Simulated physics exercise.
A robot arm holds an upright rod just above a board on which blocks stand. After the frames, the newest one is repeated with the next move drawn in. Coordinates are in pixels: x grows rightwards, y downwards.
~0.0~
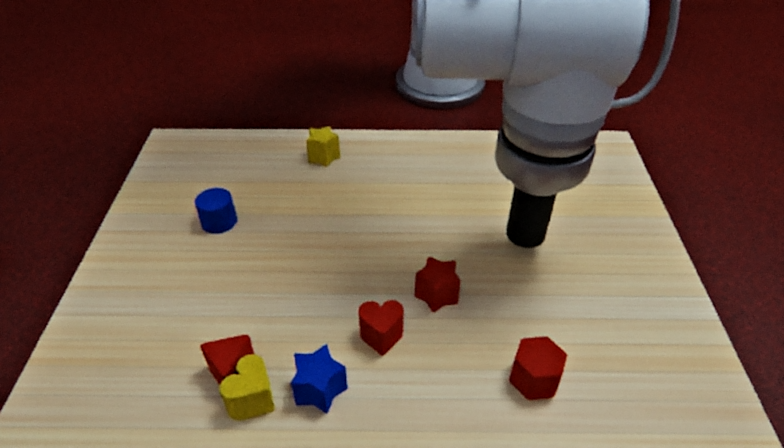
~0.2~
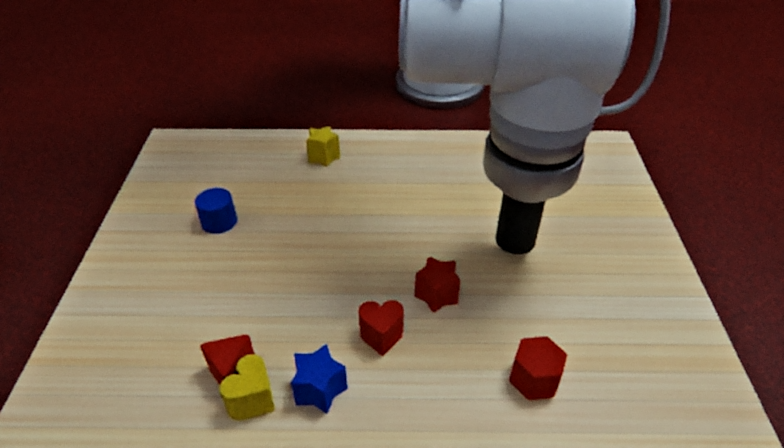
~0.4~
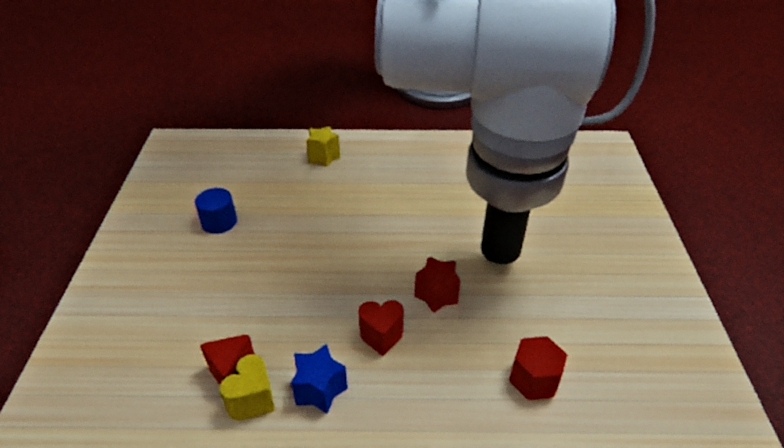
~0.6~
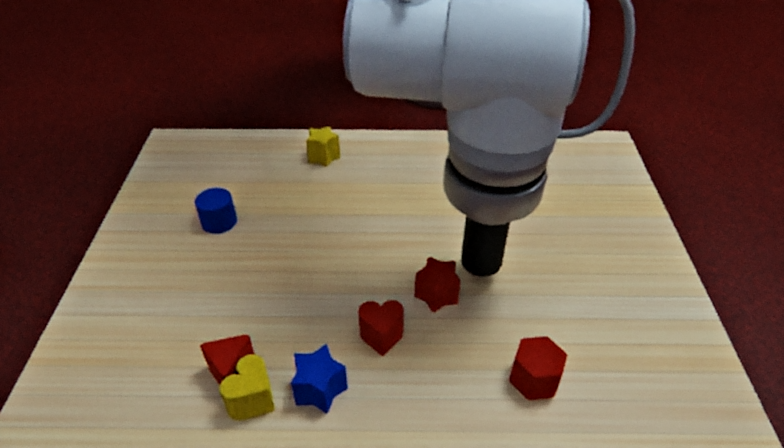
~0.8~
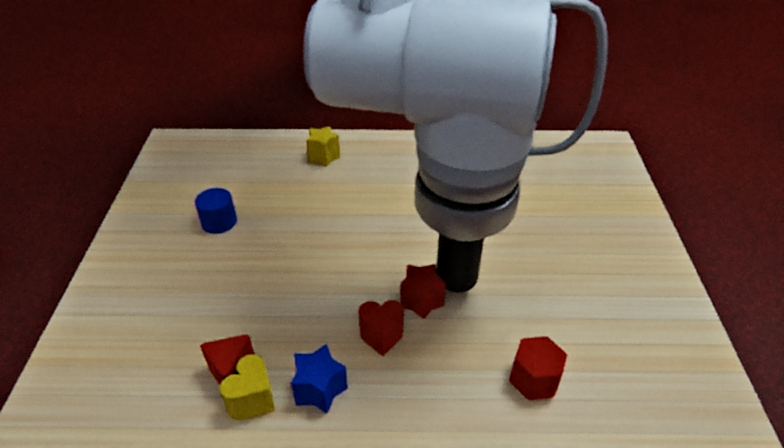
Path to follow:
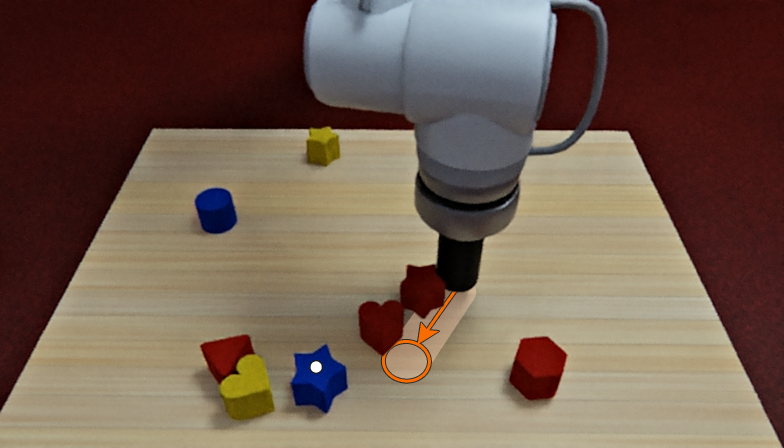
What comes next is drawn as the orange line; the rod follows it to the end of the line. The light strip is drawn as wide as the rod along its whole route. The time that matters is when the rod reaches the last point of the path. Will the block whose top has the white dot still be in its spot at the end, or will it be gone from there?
Stays put.
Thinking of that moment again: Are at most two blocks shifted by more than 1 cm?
That would be a yes.
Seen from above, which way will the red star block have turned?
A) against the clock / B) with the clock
I choose B.
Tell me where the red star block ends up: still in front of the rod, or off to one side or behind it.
It slips out to the side or back.
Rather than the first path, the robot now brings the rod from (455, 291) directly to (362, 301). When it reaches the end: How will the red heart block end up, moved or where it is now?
It will end up elsewhere.
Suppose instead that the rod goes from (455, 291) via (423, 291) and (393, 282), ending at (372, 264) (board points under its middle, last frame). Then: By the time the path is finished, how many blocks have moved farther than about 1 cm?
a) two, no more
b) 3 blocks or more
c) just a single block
The answer is c.
Path on the board, in a line from (455, 291) to (406, 361); the dot is on the blue star block.
What follows on the original path. Halfway along, rod (433, 310); red heart block (367, 320), turned 15° anticlockwise; red star block (396, 290), turned 40° clockwise.
At the end, rod (407, 347); blue star block in place; red heart block (366, 320), turned 20° anticlockwise; red star block (393, 291), turned 60° clockwise.
